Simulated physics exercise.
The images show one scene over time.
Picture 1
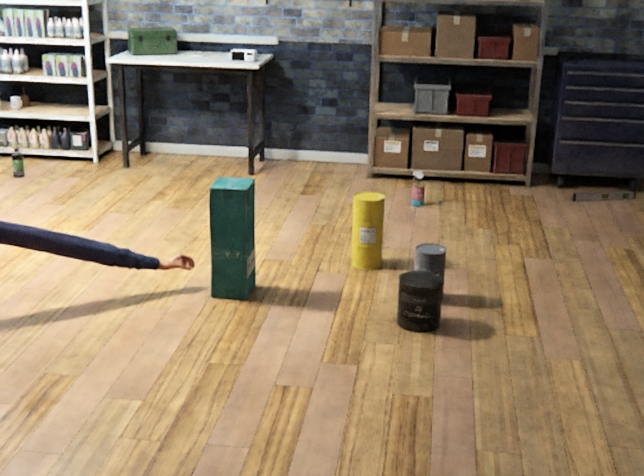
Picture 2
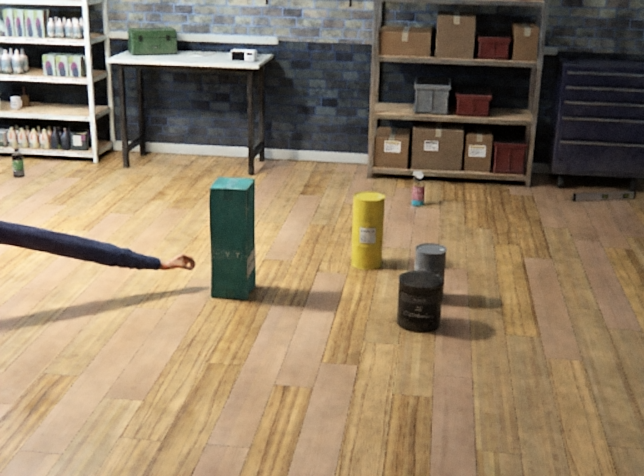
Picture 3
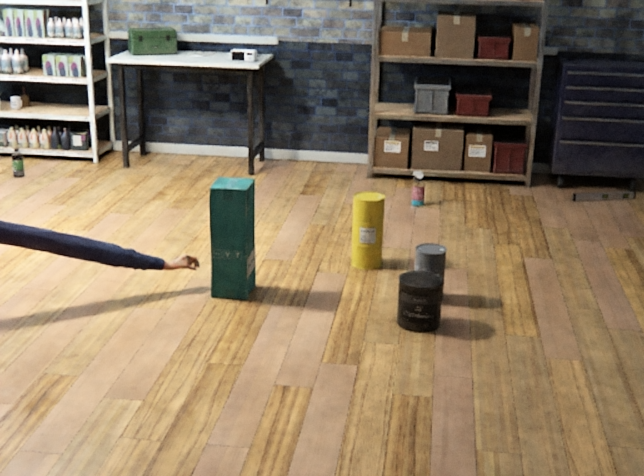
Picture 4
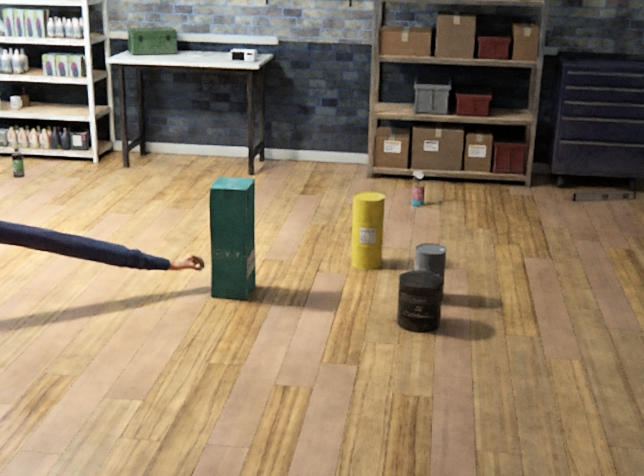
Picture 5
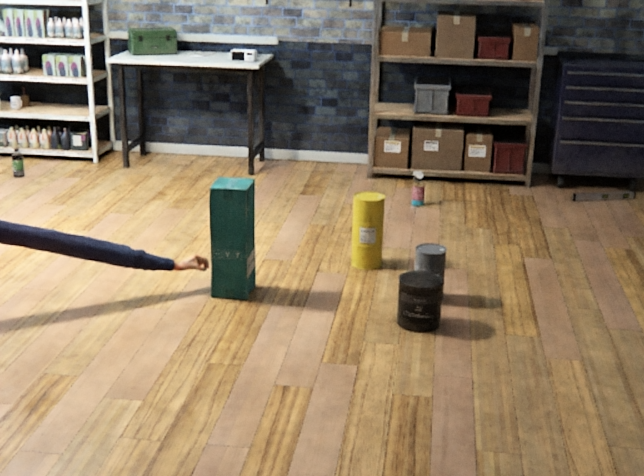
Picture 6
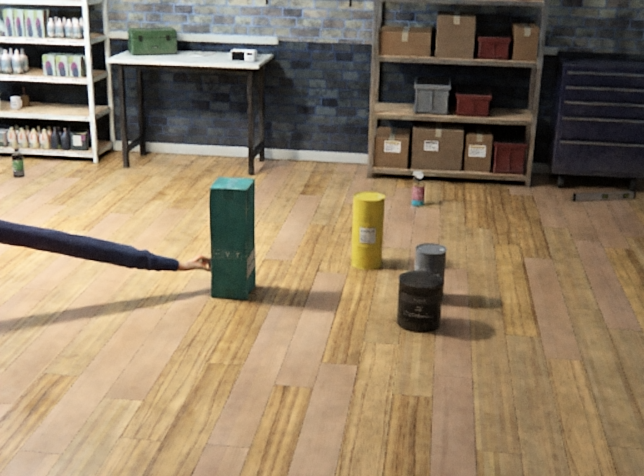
A hand on an outstretched arm moves slightly right to the side of a tall green box.
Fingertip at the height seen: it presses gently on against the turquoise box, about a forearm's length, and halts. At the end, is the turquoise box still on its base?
It is going to resist falling.
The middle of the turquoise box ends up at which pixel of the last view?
It finishes at around (296, 243).
Then, 0.60 s after the last picture, turquoise box slid a little near (253, 240).
Then, 1.20 s after the last picture, turquoise box slid about its own width near (276, 241).
At rest, moved from the start, turquoise box. Seen from the same camera at the end, turquoise box near (296, 243).
